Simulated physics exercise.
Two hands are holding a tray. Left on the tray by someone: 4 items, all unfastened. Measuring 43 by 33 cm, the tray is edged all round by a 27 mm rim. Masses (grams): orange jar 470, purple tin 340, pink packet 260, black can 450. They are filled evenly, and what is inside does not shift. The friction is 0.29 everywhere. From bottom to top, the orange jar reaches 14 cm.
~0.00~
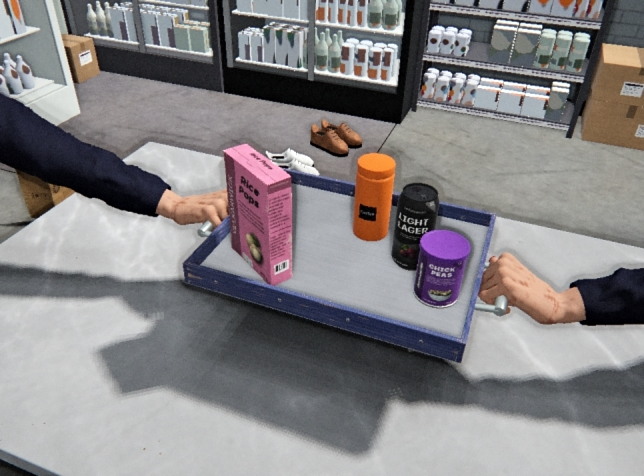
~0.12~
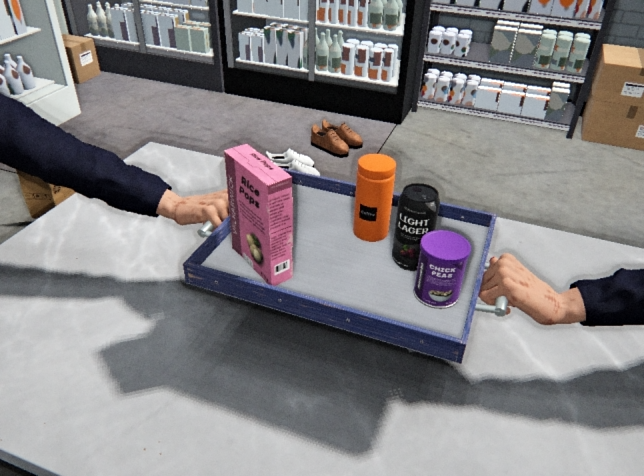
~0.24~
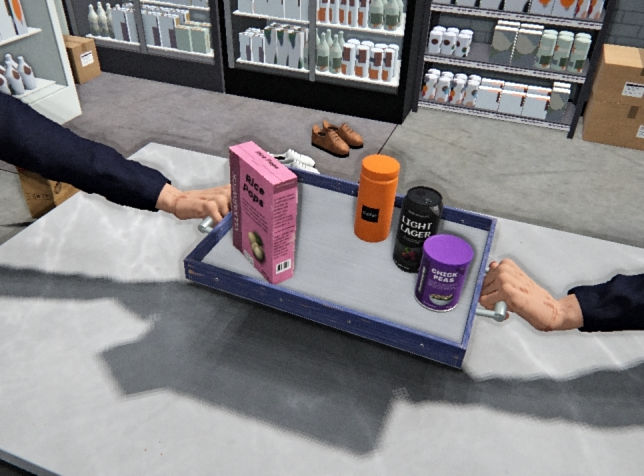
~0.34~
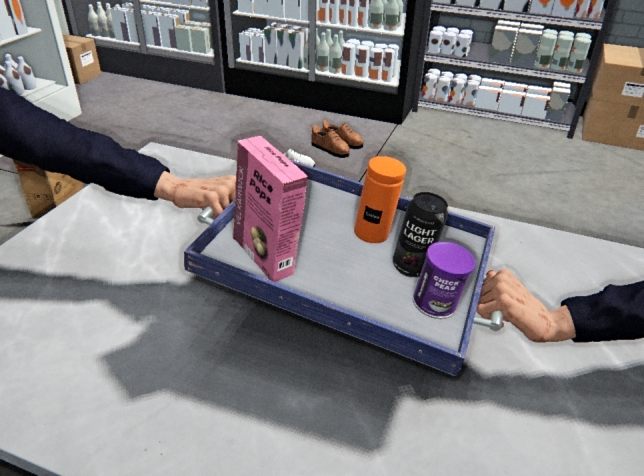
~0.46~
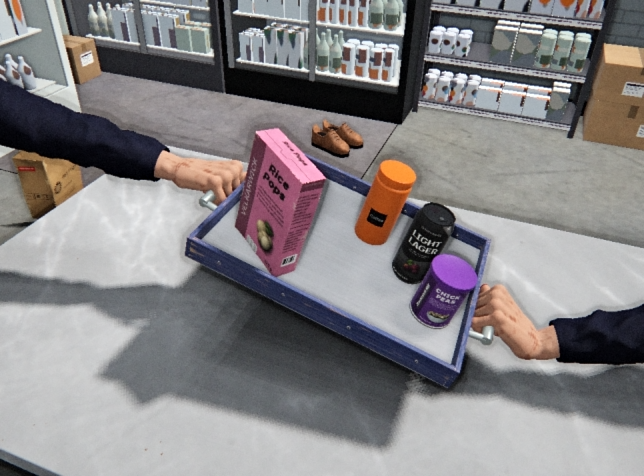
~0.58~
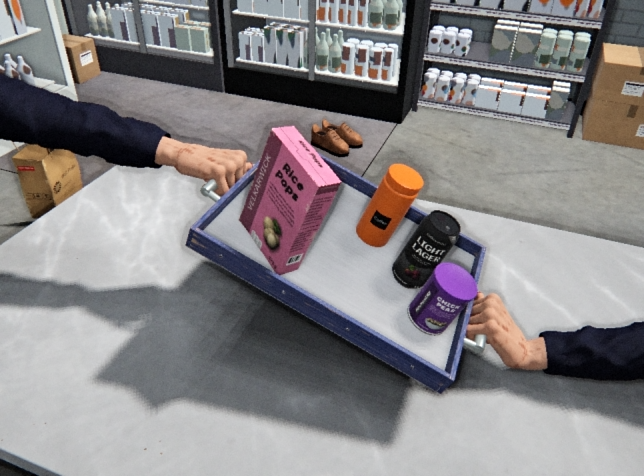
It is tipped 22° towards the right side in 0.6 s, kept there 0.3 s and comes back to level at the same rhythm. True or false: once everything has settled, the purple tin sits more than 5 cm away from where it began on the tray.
False.
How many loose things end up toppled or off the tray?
I get 2.
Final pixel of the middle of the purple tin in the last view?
It ends up at about (453, 272).
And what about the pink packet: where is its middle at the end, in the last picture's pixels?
Around (431, 264).
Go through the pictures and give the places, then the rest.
In the first frame, tray level; purple tin (440, 269); orange jar (373, 198).
In the second frame, tray level; black can (415, 229); orange jar (374, 198).
In the third frame, tilt 2°, right edge down; pink packet (262, 214); black can (417, 231).
In the fourth frame, tilt 7°, right edge down; orange jar (379, 201); pink packet (267, 210).
In the fifth frame, tilt 15°, right edge down; black can (422, 245); orange jar (384, 204).
In the sixth frame, tilt 20°, right edge down; purple tin (441, 300); pink packet (286, 203).
After 0.88 s, tilt 22°, right edge down; purple tin slid 2 cm near (448, 307); pink packet slid 10 cm; orange jar slid 8 cm.
After 1.08 s, tilt 21°, right edge down; purple tin slid 2 cm near (449, 306); orange jar tipped 10° from how it sat; black can tipped 14° from how it sat.
After 1.28 s, tilt 12°, right edge down; orange jar now off the tray; purple tin slid 2 cm near (453, 292); black can tipped 25° from how it sat.
After 1.48 s, tilt 2°, right edge down; purple tin slid 2 cm near (453, 275); black can tipped 68° from how it sat; pink packet slid 28 cm.
At rest (2.2 s), off the tray, orange jar; tipped over on the tray, black can; not toppled but over 5 cm from the start, pink packet; the last one in place, give or take 5 cm. In the last view, purple tin near (453, 272).
